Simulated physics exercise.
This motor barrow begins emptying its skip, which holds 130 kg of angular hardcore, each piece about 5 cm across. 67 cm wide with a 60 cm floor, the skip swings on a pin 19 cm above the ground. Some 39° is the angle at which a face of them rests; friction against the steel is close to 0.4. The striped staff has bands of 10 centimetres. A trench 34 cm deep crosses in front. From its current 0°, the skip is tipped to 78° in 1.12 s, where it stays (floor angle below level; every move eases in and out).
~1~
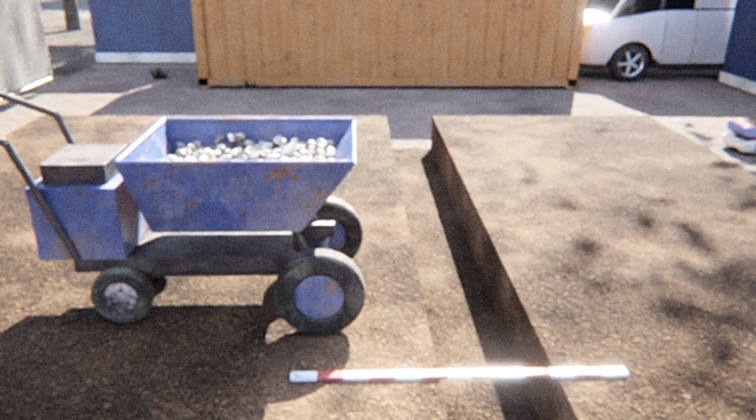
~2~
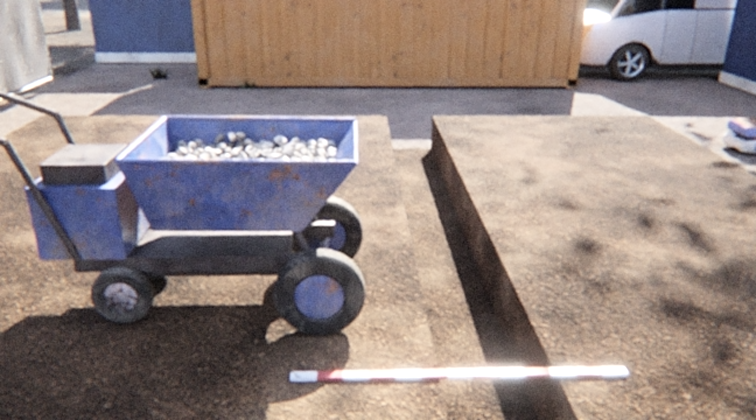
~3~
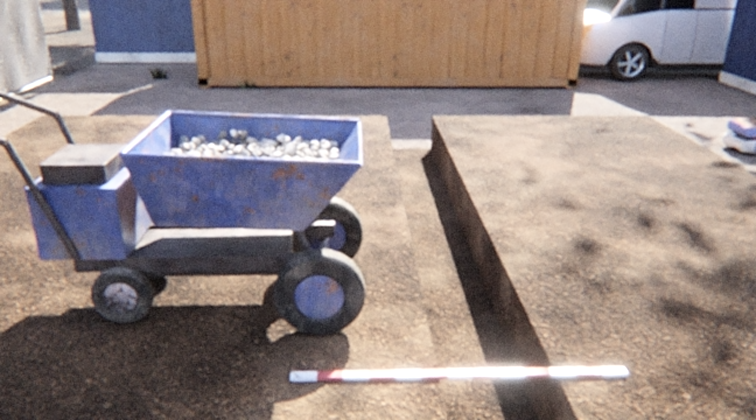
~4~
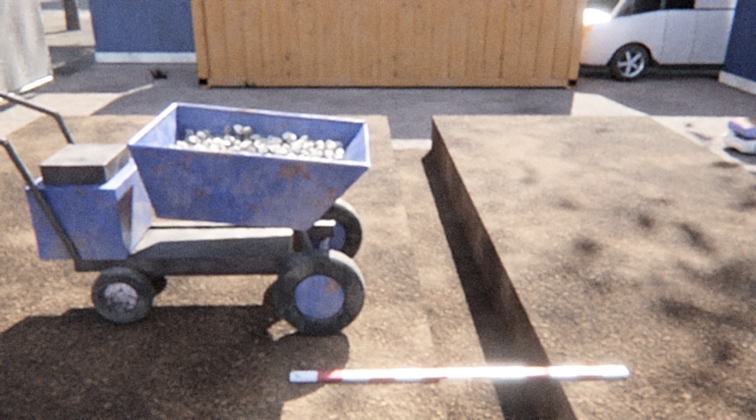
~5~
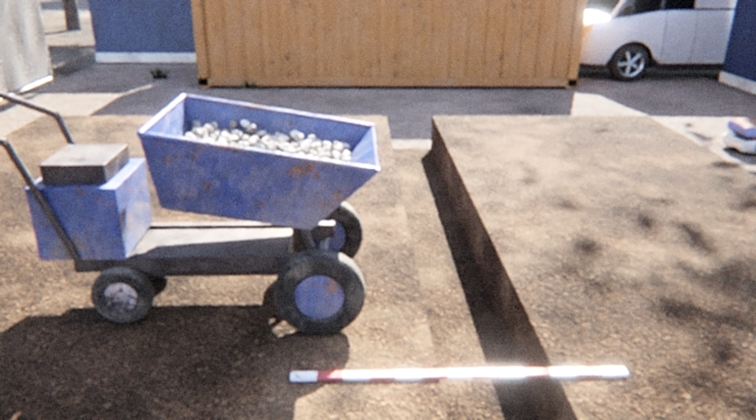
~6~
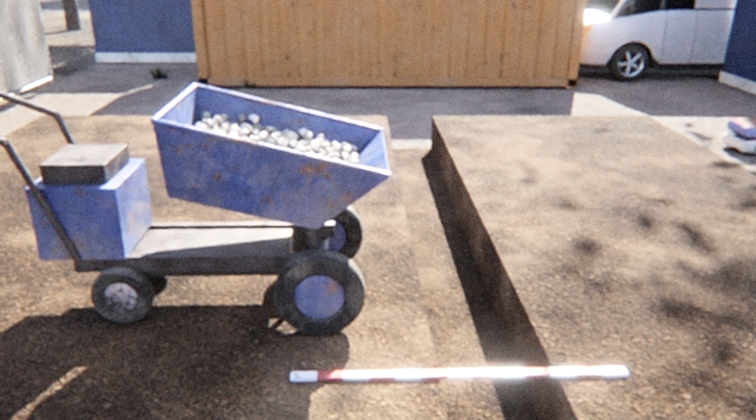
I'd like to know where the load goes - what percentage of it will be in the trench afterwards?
I would put it at about 93 per cent.
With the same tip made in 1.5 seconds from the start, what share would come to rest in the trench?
Then roughly 95 percent.
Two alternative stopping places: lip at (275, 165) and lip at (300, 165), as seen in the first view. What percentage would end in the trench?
I'd expect some 75 per cent, then some 100.
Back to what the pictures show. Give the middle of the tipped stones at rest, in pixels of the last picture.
Around (482, 340).
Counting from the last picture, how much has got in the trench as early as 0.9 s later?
Around 35 per cent of it, at that instant.
Then, 0.5 s after the last picture the floor is at 66°, 100 % in the skip; the foremost stones are at (450, 247).
Then, 0.9 s after the last picture the floor is at 78°, 65 % in the skip, 33 % in the trench, 2 % past the trench; the foremost stones are at (545, 299).
Then, 1.3 s after the last picture the floor is at 78°, 25 % in the skip, 68 % in the trench, 7 % past the trench; the foremost stones are at (601, 288).
Then, 3.2 s after the last picture the floor is at 78°, 0 % in the skip, 93 % in the trench, 7 % past the trench; the foremost stones are at (606, 282).
